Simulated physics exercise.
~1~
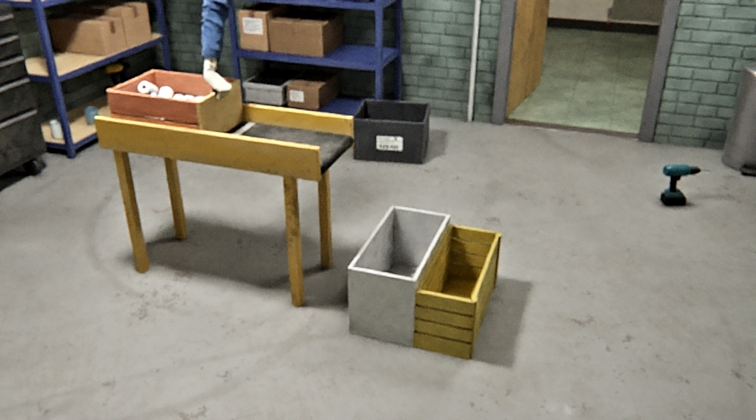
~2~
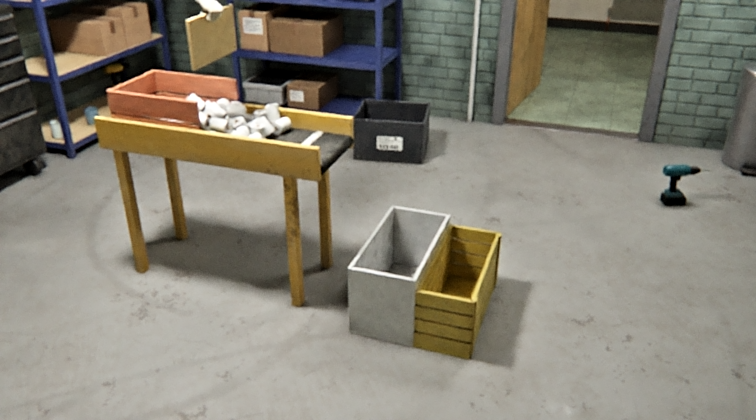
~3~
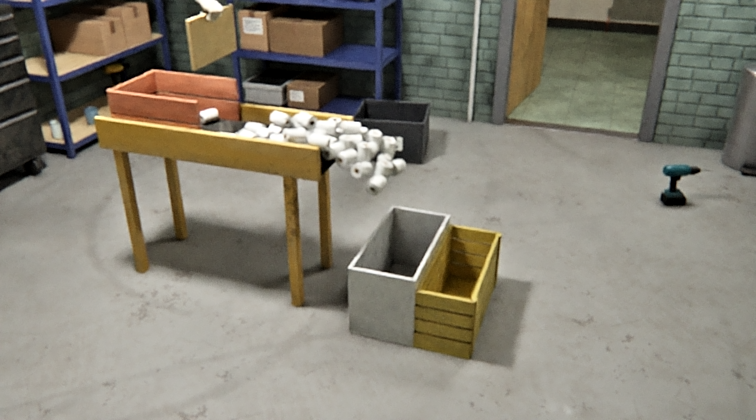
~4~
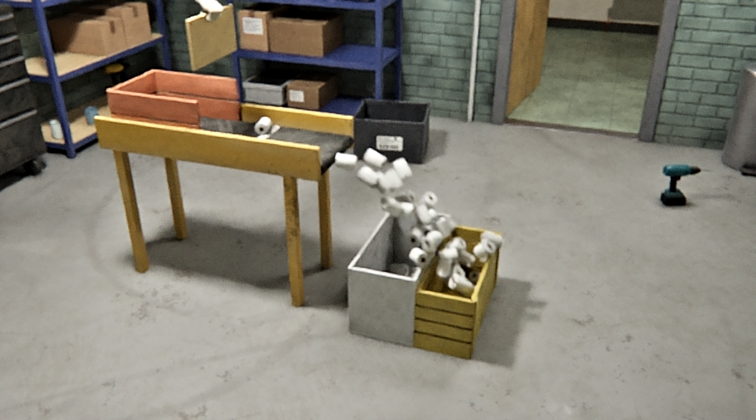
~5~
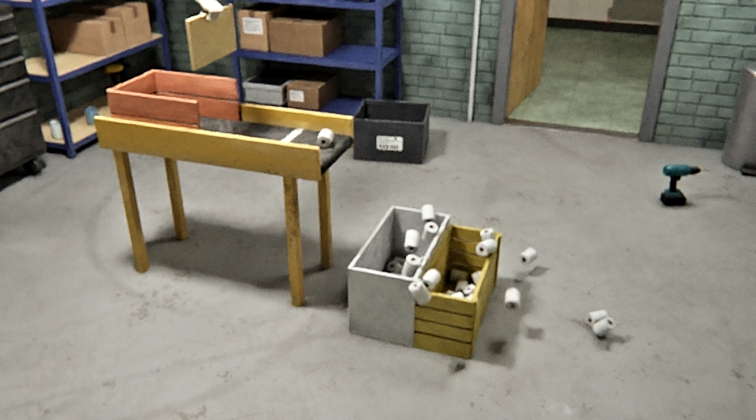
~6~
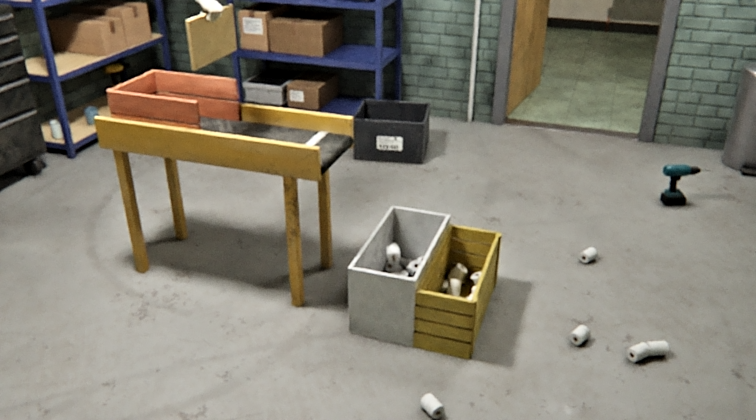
A gloved hand lifts a gate from an orange bin, and white paper rolls ride a dark belt rightward and tumble off its end. They drop into a white tub and a yellow tub beyond it, while a few bounce out and come to rest on the floor.
